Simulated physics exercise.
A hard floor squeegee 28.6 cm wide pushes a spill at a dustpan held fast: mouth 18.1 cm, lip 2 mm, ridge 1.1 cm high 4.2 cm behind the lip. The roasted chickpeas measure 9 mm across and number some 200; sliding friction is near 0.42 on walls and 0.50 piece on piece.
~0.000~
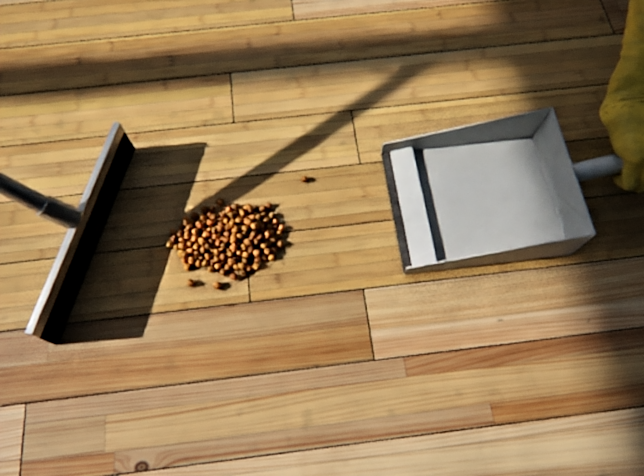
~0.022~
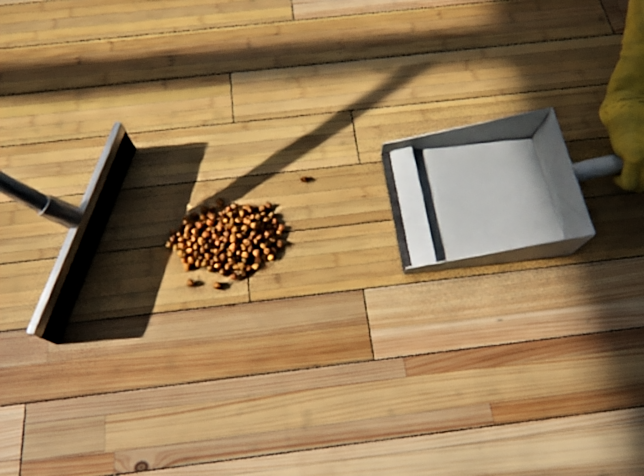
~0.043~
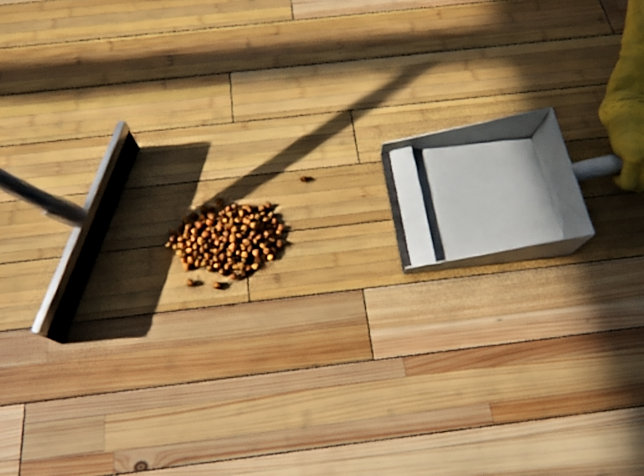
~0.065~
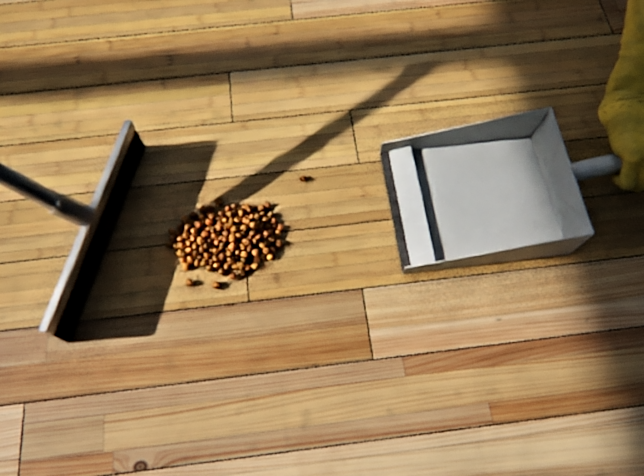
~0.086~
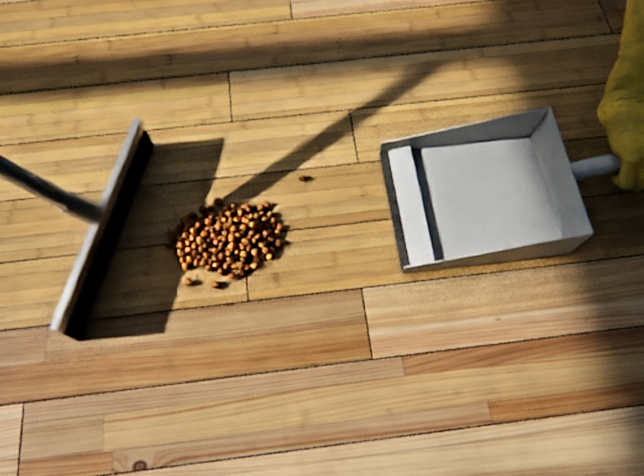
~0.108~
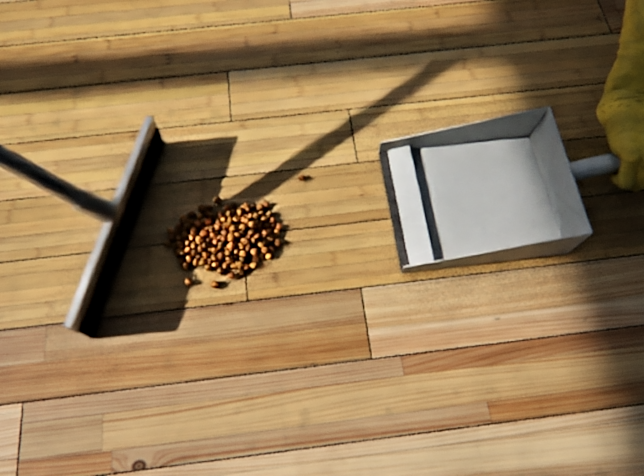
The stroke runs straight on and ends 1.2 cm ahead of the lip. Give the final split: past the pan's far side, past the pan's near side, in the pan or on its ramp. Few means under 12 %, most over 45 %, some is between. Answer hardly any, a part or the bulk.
Past the pan's far side: Hardly any; past the pan's near side: A part; in the pan or on its ramp: A part.
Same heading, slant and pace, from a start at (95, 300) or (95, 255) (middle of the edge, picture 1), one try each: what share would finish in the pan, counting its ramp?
Some 25 and 20 per cent.
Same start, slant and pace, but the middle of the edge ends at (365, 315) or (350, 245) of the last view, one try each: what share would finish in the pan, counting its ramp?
About 15 and 20 per cent.
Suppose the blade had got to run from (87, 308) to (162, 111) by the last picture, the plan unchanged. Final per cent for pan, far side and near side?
Pan 15, far 5, near 25.
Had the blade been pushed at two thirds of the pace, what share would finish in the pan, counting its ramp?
Then about 5 per cent.
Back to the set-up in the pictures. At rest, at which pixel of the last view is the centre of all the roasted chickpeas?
Near (387, 241).
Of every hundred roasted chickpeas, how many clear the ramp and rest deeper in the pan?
Some 0 per cent.
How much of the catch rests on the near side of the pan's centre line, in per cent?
Roughly 50 per cent.
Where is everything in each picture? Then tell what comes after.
In the first picture, blade from (35, 332) to (119, 130), moved 0.0 cm, 0 of the pieces shifted so far; middle of the pieces at (228, 239); pan at (486, 200).
In the second picture, blade from (37, 332) to (120, 129), moved 0.2 cm, 0 of the pieces shifted so far; middle of the pieces at (227, 239).
In the third picture, blade from (41, 331) to (124, 129), moved 0.7 cm, 0 of the pieces shifted so far; middle of the pieces at (227, 239).
In the fourth picture, blade from (49, 330) to (131, 127), moved 1.7 cm, 0 of the pieces shifted so far; middle of the pieces at (226, 239).
In the fifth picture, blade from (59, 328) to (139, 126), moved 2.9 cm, 0 of the pieces shifted so far; middle of the pieces at (226, 239).
In the sixth picture, blade from (74, 326) to (151, 124), moved 4.6 cm, 0 of the pieces shifted so far; middle of the pieces at (225, 238); pan at (483, 199). Its pace works out near 0.80 m/s.
Then, at 0.29 s, middle of the blade 20 cm from the lip; 0 % over the lip, far side 0 %, near side 5 %.
After 0.42 s, middle of the blade 10 cm from the lip; 0 % over the lip, far side 0 %, near side 20 %.
After 0.67 s, middle of the blade 6 cm from the lip; 20 % over the lip, far side 0 %, near side 30 %.
In the end, at 1.2 s, far side 0 %, near side 30 %, pan 20 %, in front of the lip or behind the blade 50 %.
